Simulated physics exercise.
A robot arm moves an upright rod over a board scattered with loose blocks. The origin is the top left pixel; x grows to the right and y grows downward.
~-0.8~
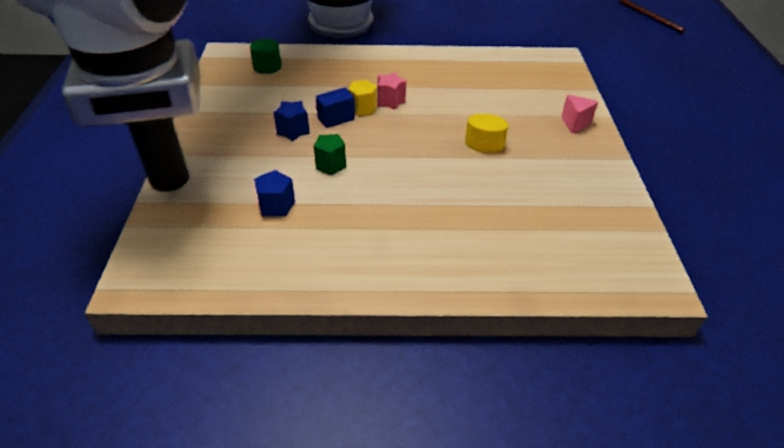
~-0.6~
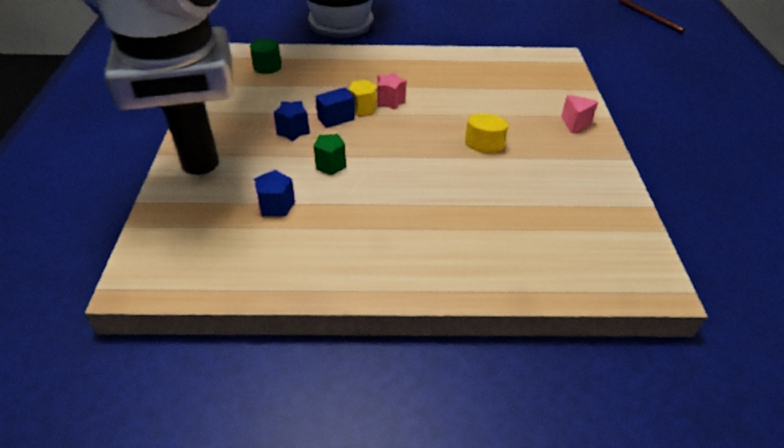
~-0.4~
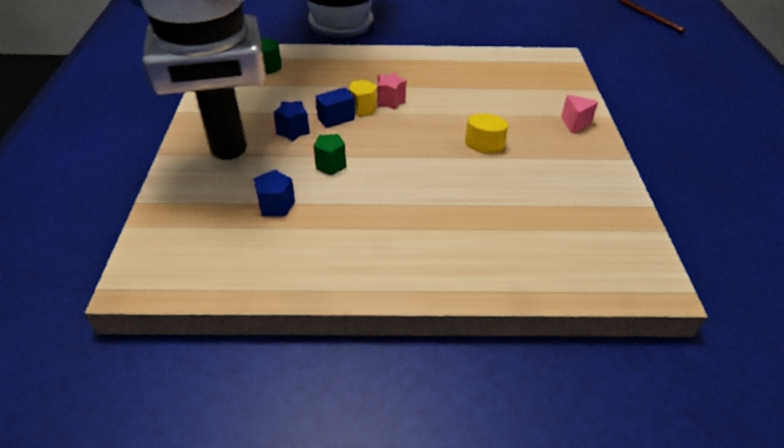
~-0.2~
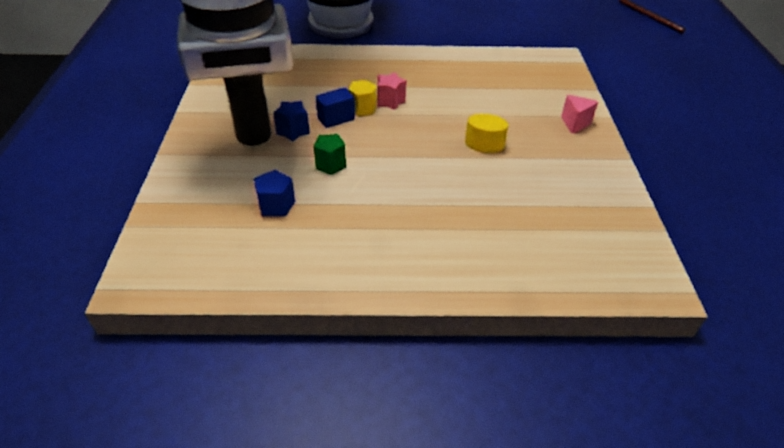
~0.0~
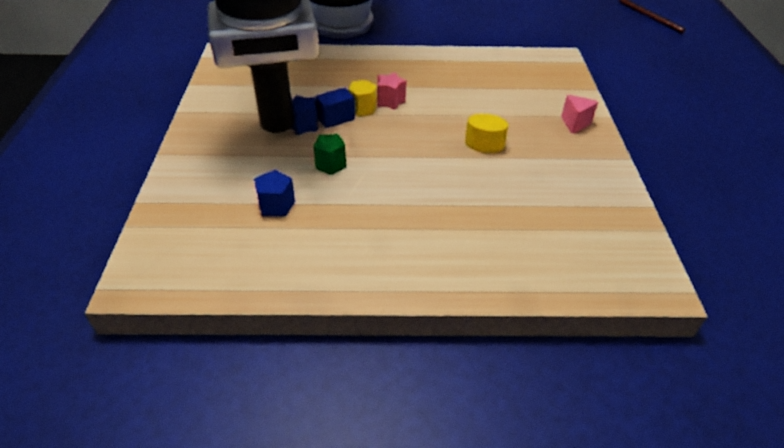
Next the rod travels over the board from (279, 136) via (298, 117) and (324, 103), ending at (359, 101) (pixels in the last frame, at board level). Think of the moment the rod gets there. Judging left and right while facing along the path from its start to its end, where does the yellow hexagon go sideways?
Towards the right-hand side.
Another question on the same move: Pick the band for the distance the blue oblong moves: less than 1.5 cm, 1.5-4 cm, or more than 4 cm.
It will fall in the top band, over 4 cm.
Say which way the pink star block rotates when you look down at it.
It spins anti-clockwise.
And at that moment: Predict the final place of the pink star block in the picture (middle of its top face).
At the end it should sit near (413, 77).
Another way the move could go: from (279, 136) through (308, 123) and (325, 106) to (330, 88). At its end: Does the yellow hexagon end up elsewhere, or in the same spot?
It is shifted.
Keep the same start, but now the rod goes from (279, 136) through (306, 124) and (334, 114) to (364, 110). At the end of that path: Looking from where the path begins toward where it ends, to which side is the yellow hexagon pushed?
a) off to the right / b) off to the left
My answer is option a.
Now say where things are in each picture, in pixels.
The first picture shows lower end of the rod (170, 180), tops of blocks, blue star block (291, 108), blue oblong (335, 96), yellow hexagon (362, 87), pink star block (391, 80).
The second picture shows rod (201, 164), blocks as before.
The third picture shows rod (228, 149), blocks as before.
The fourth picture shows rod (254, 136), blocks as before.
The fifth picture shows rod (277, 123), blue star block (301, 103), blue oblong (335, 96), yellow hexagon (362, 87), pink star block (391, 80).
On the path given first. One third of the way, rod (297, 104); blue star block (321, 85); blue oblong (351, 86), turned 35° clockwise; yellow hexagon (382, 86), turned 35° clockwise; pink star block (402, 78), turned 35° anticlockwise.
Two thirds of the way, rod (323, 90); blue star block (343, 71); blue oblong (376, 76), turned 70° clockwise; yellow hexagon (397, 87), turned 85° clockwise; pink star block (413, 77), turned 45° anticlockwise.
At the end, rod (358, 88); blue star block (358, 64), turned 50° anticlockwise; blue oblong (384, 71), turned 115° clockwise; yellow hexagon (397, 87), turned 90° clockwise; pink star block (413, 77), turned 45° anticlockwise.
